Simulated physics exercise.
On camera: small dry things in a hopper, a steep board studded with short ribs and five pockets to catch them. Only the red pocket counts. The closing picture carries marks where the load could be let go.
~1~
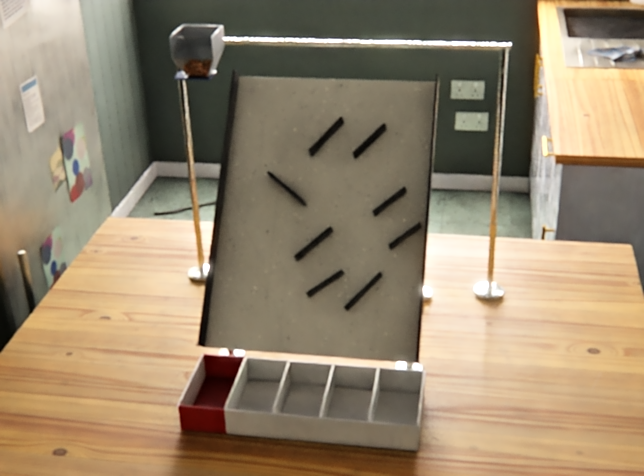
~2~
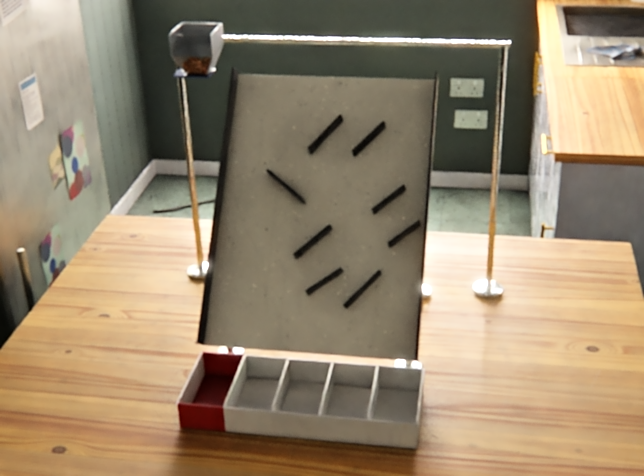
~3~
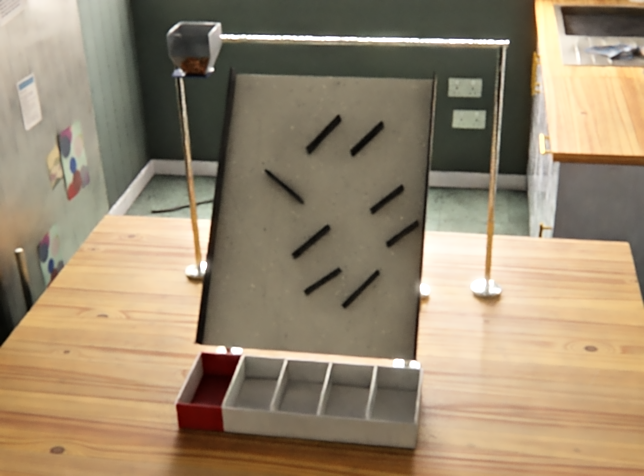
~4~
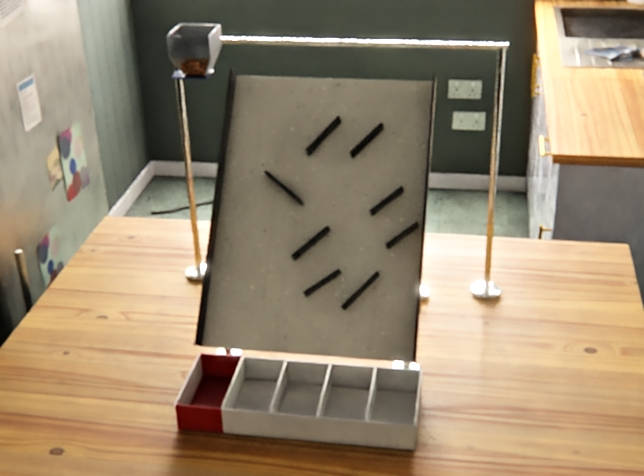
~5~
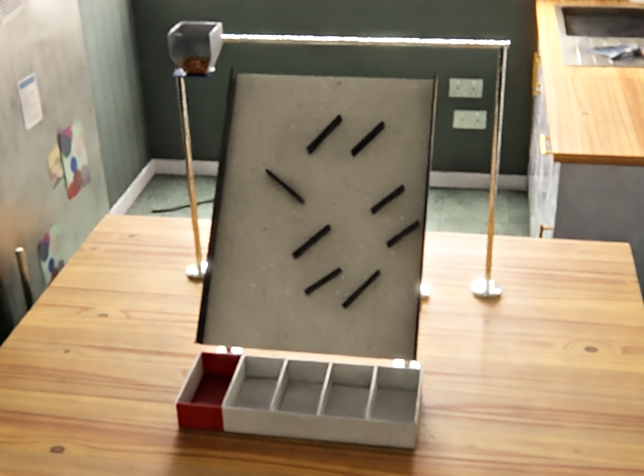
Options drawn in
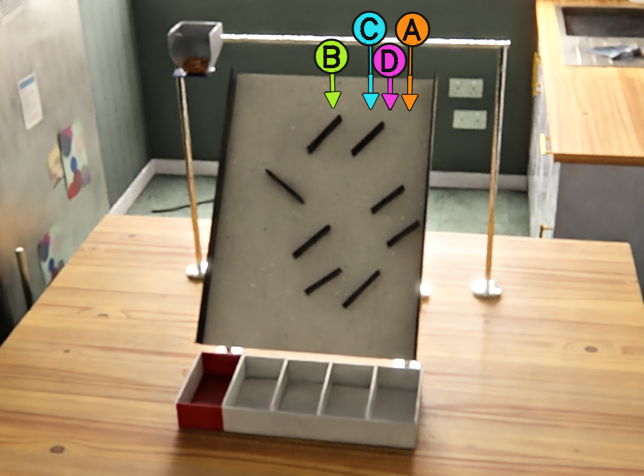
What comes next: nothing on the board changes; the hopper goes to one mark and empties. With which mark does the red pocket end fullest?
C.
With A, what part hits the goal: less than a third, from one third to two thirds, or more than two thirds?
It is less than a third.
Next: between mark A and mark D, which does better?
Here it is mark D.
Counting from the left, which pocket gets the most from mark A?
The third.
On the marked copy, mark A meets the board at (409, 104); mark B meets the board at (333, 102); mark C meets the board at (370, 103); mark D meets the board at (390, 103).
With A, a small share in the red pocket, the bulk in other pockets, a small share held on the board.
With B, close to a third in the red pocket, close to two thirds in other pockets.
With C, close to two thirds in the red pocket, close to a third in other pockets.
With D, close to a quarter in the red pocket, close to two thirds in other pockets, only a few held on the board, a small share outside the box.
